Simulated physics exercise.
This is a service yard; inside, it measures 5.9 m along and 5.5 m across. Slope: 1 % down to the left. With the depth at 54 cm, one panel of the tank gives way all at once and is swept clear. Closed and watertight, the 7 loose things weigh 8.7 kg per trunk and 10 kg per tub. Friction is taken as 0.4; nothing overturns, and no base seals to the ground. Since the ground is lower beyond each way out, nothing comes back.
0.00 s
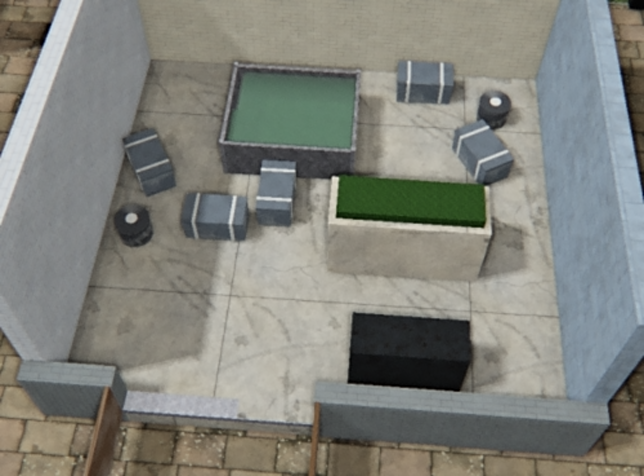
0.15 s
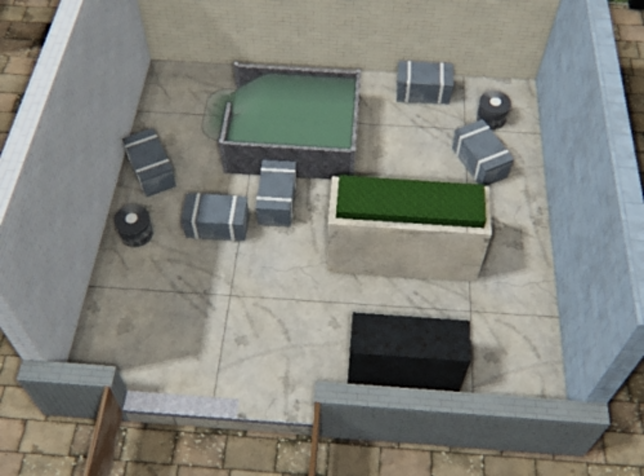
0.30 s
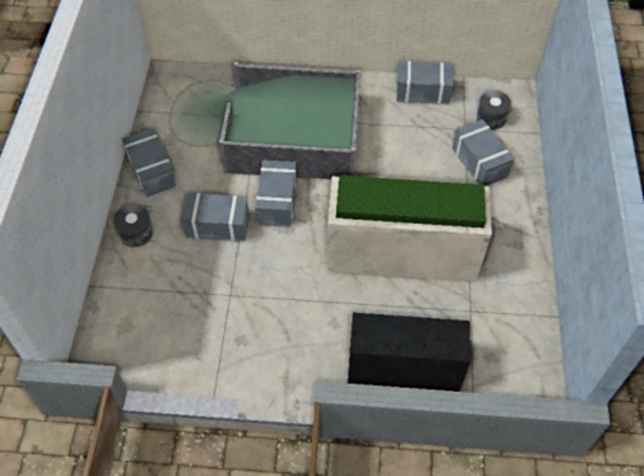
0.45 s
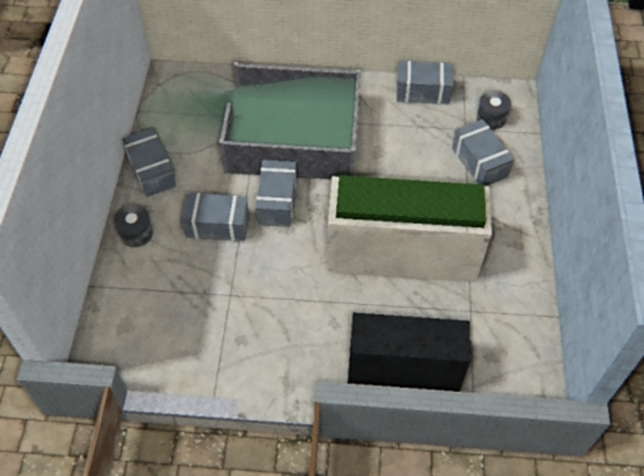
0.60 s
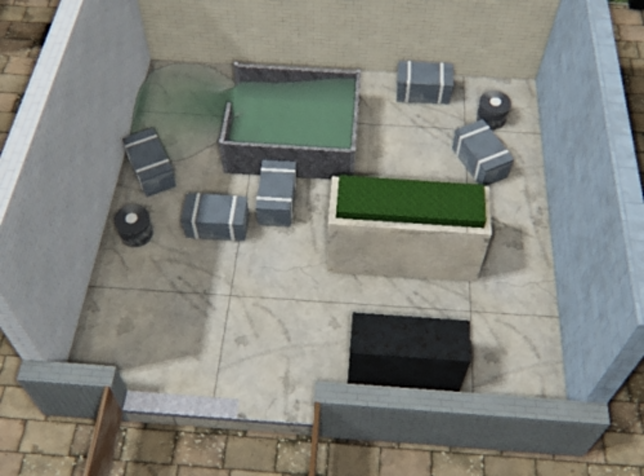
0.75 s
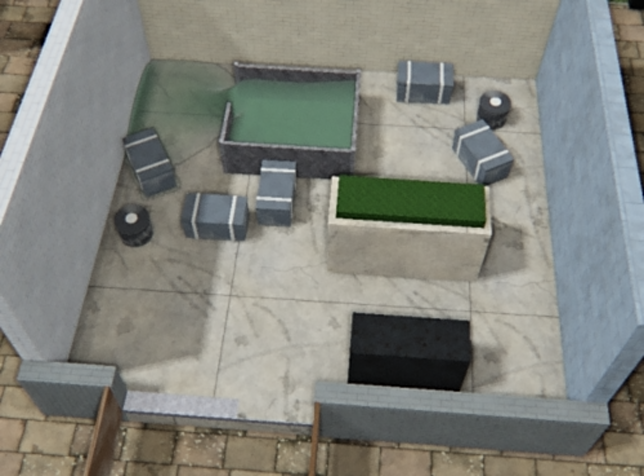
The video shows a walled yard with a tank of green water, grey trunks and dark tubs; the tank's left panel disappears and water spreads leftward in a thin sheet to the wall, while the trunks and tubs stay still.
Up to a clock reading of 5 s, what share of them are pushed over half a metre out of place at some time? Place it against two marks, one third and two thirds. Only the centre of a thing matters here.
It reaches a third but not two thirds.
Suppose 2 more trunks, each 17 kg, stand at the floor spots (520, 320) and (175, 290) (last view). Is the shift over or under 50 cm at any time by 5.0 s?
Well, in turn they are below that and above that.
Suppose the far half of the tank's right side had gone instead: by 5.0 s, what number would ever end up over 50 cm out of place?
Then the count would be 3.
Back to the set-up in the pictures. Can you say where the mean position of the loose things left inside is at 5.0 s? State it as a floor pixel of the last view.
The average lands around (356, 223).
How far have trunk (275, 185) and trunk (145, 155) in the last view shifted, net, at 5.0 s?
Respectively, 30 centimetres and 300 centimetres.
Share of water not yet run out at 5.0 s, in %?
96 %.
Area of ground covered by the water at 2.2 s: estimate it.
Somewhere about 8.0 m2, give or take.
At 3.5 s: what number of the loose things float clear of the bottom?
Just then, the number is 1.
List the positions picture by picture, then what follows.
The first frame shows a trunk at (276, 185) rests on the ground; a tub at (496, 102), on the bottom; water covers 2.4 m2; 0 of 7 have shifted.
The second frame shows a trunk at (276, 185) rests on the ground; a tub at (496, 102), on the bottom; 2.8 m2 under water; 0 of 7 have shifted.
The third frame shows a trunk at (276, 185) rests on the ground; a tub at (496, 102), on the bottom; 3.4 m2 under water; 0 of 7 have shifted.
The fourth frame shows a trunk at (276, 185), on the bottom; a tub at (496, 102), on the bottom; water covers 4.2 m2; 0 of 7 have shifted.
The fifth frame shows a trunk at (276, 185) rests on the ground; a tub at (496, 102) rests on the ground; water covers 4.7 m2; 0 of 7 have shifted.
The sixth frame shows a trunk at (276, 185) rests on the ground; a tub at (496, 102), on the bottom; 5.0 m2 under water; 0 of 7 have shifted.
After 1.1 s 0 of 7 are over 50 cm from their spots; 0 afloat.
After 2.2 s 1 of 7 are over 50 cm from their spots; 1 afloat.
After 3.5 s 2 of 7 are over 50 cm from their spots; 1 afloat.
After 5.0 s 4 of 7 are over 50 cm from their spots, and 4 have been at some point; 2 afloat.
